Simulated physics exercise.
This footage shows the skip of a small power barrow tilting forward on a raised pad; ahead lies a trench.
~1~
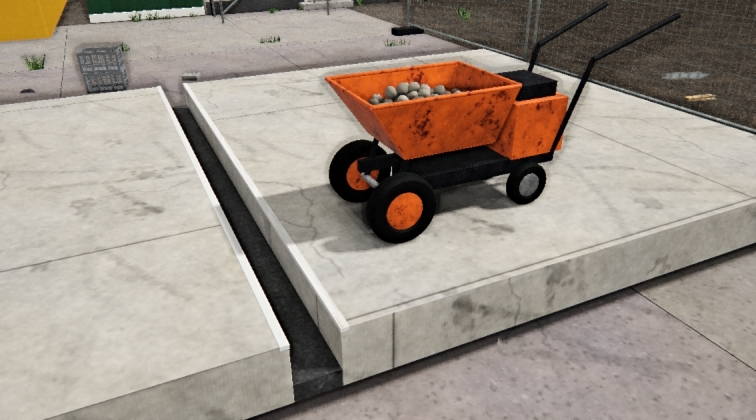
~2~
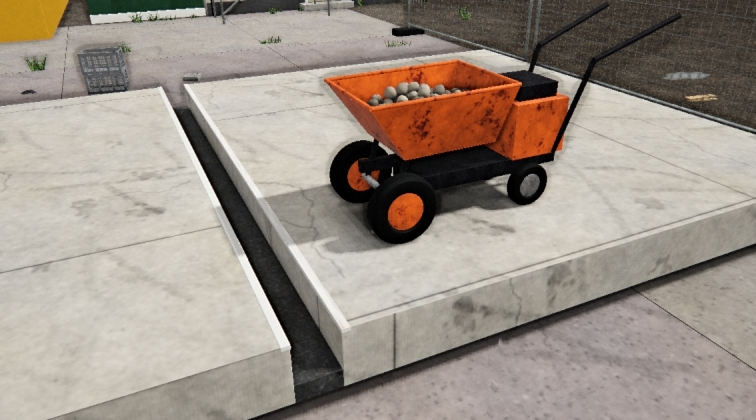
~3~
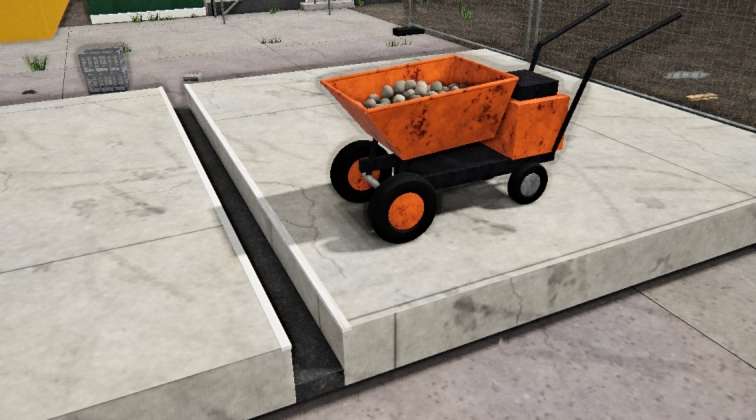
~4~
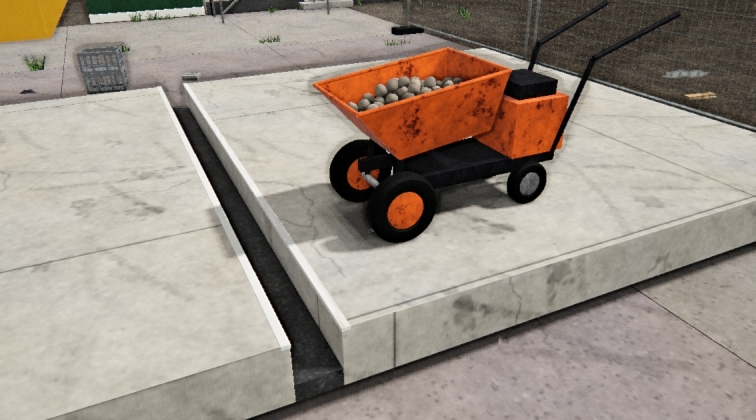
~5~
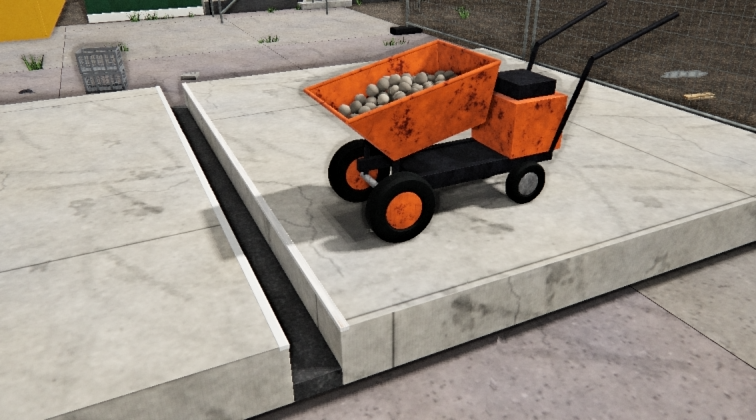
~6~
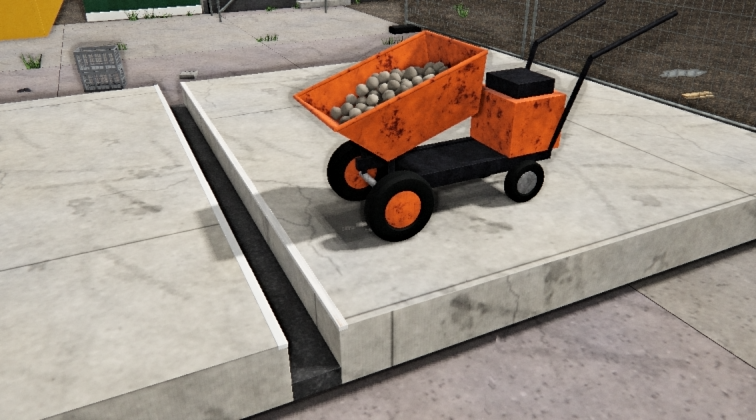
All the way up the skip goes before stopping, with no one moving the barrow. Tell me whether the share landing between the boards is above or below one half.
Most of it.
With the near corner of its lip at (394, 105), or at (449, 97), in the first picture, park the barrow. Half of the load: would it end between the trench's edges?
Note: Stop one, a majority share; stop two, a minority share.
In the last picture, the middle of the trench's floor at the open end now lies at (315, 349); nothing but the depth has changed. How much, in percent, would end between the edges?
I'd put it at some 50 in a hundred.
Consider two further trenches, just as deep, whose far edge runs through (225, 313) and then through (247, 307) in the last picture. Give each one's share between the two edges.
The first case gives close to 100 per cent and the second close to 90 per cent.
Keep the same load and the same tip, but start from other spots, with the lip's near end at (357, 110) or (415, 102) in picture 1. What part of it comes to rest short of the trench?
0 % then 30 %.
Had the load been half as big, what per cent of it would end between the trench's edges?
I'd guess near 90 per cent.
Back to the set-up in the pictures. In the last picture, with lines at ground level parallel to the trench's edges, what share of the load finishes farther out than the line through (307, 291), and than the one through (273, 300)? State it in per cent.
In order: Near 90 %, then 30 %.
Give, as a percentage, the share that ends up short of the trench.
About 0 %.
Just after the last frame, skip tipped steeply; every one in the skip.
A moment on, skip tipped right over; almost all in the skip; about a tenth in or heaped over the trench; just a few beyond it.
Further on, skip tipped right over; roughly a quarter in the skip; roughly half in or heaped over the trench; roughly a quarter beyond it.
When it is over, skip tipped right over; the larger part in or heaped over the trench; roughly a quarter beyond it.
